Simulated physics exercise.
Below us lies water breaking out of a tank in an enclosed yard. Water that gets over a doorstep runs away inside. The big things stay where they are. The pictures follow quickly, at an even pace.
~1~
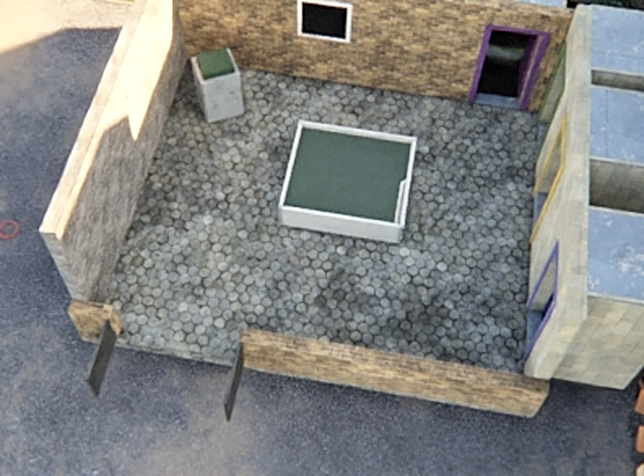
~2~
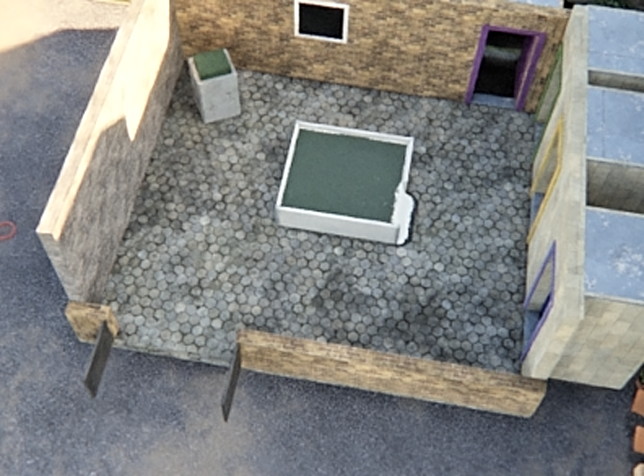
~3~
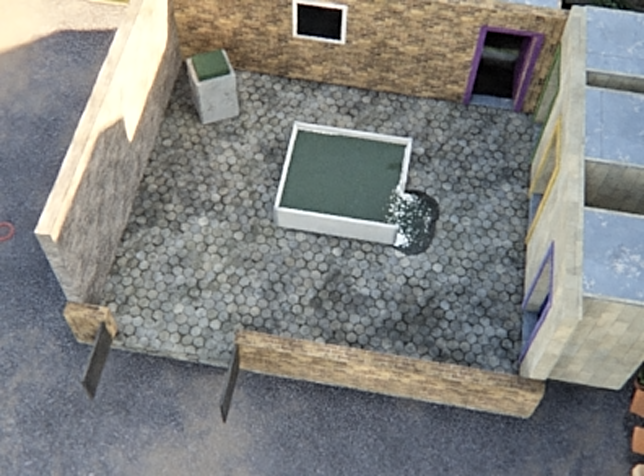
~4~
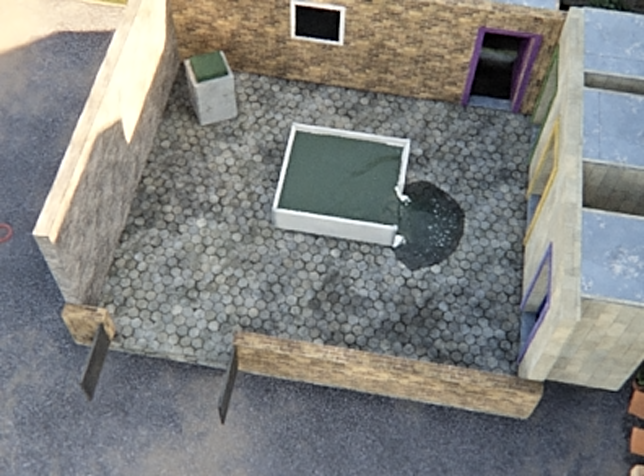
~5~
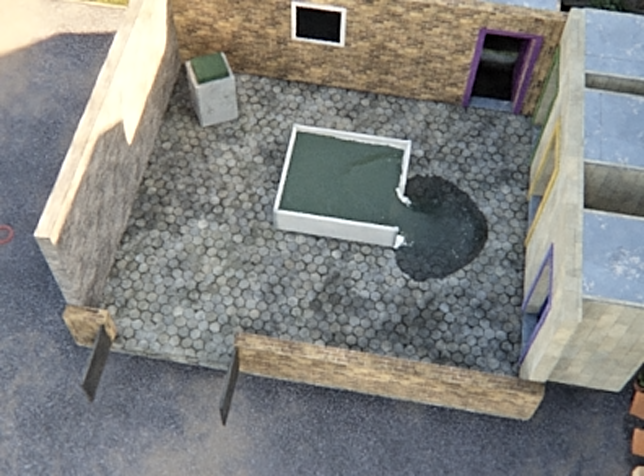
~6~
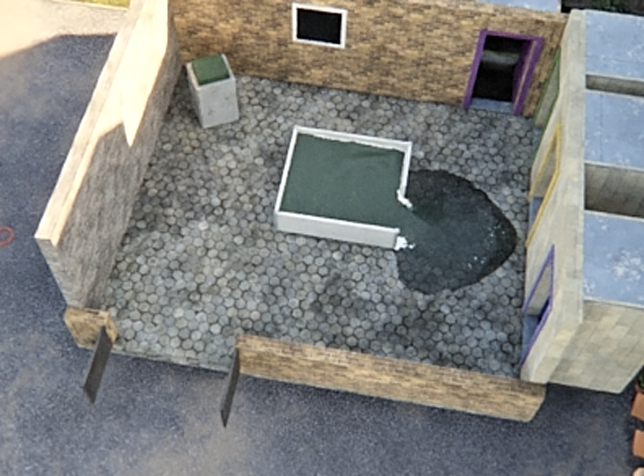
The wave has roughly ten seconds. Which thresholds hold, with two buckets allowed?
The yellow door holds within the limit; the blue door floods; the green door floods; the purple door floods.
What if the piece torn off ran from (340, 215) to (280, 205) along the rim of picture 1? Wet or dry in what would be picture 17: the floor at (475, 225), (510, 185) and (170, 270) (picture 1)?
In turn: Clear, not flooded, flooded.
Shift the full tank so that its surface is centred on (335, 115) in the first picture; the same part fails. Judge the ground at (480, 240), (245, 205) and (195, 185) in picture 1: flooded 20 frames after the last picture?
As listed: Awash, free of water, no water.
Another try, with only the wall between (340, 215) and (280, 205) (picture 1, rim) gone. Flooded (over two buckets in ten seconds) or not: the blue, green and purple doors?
In short: The blue door takes more, the green door keeps below it, the purple door stays under.
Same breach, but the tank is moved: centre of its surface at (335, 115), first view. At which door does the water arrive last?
The door marked blue.
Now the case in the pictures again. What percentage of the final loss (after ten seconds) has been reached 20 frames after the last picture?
Near 20 in a hundred.
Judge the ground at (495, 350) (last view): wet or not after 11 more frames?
There: Awash.
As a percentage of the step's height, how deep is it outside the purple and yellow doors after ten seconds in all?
Roughly 160 per cent, then 30 per cent.
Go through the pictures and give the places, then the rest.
In the first frame, still water in the water tank at (349, 174).
In the second frame, the front is at (409, 197), out from the gap at (398, 215).
In the third frame, the front is at (432, 207), out from the gap at (397, 216).
In the fourth frame, the front is at (459, 215), out from the gap at (395, 217).
In the fifth frame, the front is at (482, 225), out from the gap at (396, 218).
In the sixth frame, water pours out at (397, 220) and has run to (509, 230).
A moment on, water covers 15 % of the floor; the yellow door wet at the sill, nothing in, the blue door not reached, the green door not reached, the purple door not reached.
Next, water covers 20 % of the floor; the yellow door wet at the sill, nothing in, the blue door under two buckets in, the green door wet at the sill, nothing in, the purple door not reached.
Then, water covers 25 % of the floor; the yellow door wet at the sill, nothing in, the blue door over two buckets in, the green door under two buckets in, the purple door under two buckets in.
Later, water covers 55 % of the floor; the yellow door wet at the sill, nothing in, the blue door over two buckets in, the green door under two buckets in, the purple door over two buckets in.
In the end, water covers 85 % of the floor; the yellow door wet at the sill, nothing in, the blue door far over two buckets in, the green door over two buckets in, the purple door far over two buckets in.
